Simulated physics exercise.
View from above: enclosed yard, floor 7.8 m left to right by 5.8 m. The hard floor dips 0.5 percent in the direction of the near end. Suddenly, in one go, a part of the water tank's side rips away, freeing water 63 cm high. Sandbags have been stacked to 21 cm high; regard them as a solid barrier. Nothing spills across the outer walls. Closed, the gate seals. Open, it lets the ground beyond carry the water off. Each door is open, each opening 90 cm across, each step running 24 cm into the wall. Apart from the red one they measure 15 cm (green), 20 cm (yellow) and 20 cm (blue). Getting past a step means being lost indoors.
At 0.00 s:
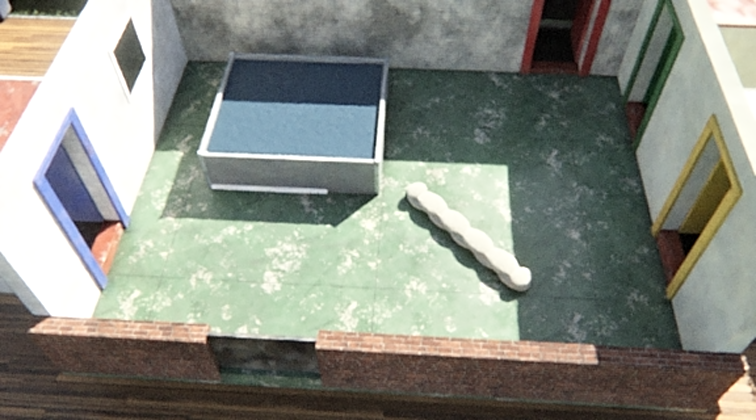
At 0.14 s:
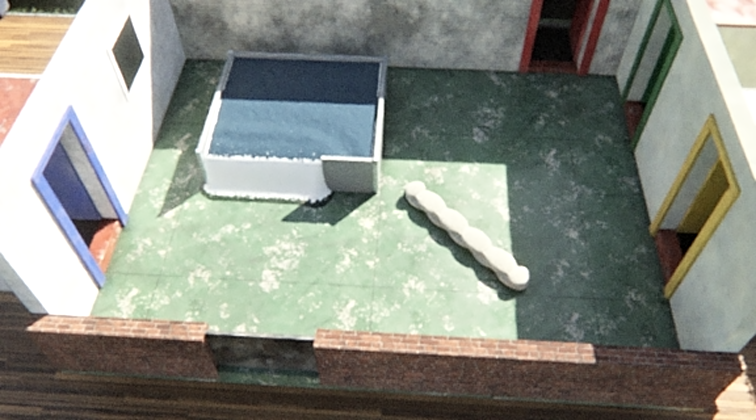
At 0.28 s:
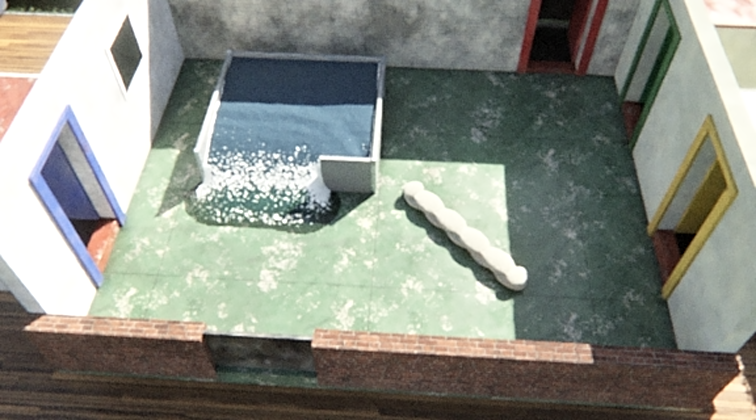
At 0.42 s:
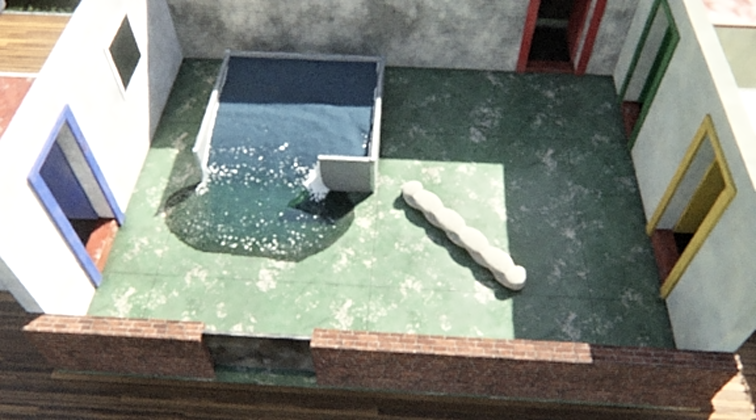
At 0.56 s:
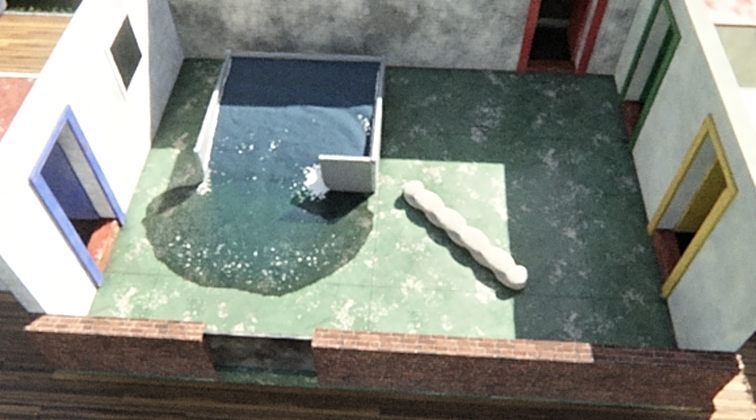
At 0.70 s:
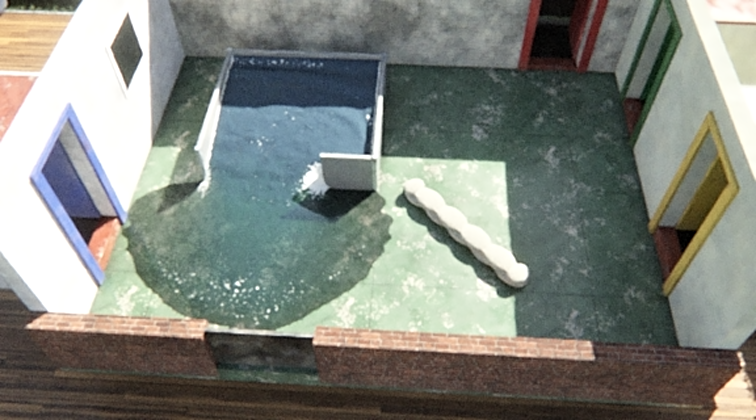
The clip opens on a walled yard with a still, full water tank near the back and a pale, lumpy barrier lying on the green floor. Part of the tank's near side breaks away and water gushes out, foaming, then spreads in a widening rounded pool toward the brick wall and blue door.
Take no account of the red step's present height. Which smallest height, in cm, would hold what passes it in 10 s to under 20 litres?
It would have to be roughly 8 cm high.
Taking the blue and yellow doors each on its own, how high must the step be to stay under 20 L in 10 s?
You'd want about 23 centimetres at blue and about 9.5 centimetres at yellow.
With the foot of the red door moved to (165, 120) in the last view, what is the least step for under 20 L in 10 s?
9.0 cm.
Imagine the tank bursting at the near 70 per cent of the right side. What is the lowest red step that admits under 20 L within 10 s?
Then something near 16 cm.
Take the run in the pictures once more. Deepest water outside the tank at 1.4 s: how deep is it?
I'd estimate roughly 39 cm.
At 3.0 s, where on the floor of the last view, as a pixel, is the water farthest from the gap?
Somewhere near the pixel (669, 377).
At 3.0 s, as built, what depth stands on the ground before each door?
Lab note, depth in cm: Green 0; red 0; yellow 0; blue 30.
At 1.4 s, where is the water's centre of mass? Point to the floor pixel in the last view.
Around (285, 175).
After 1.4 s water covers 25 % of the floor, deepest (39 cm) near (200, 350); it has not reached the red door.
After 3.0 s water covers 40 % of the floor, deepest (38 cm) near (256, 353); it has not reached the red door.
After 10.0 s water covers 95 % of the floor, deepest (14 cm) near (144, 167); 13 cm at the red door, 29 litres in over its 7 cm step.
At the red door as built, the water arrived by 6.9 s and peaked near 14 cm at 9.8 s.
With a step of 6.5 cm, 34 litres would have come in within the 10 s; with 9 cm, 13 litres. So under 20 litres takes about 8 cm.
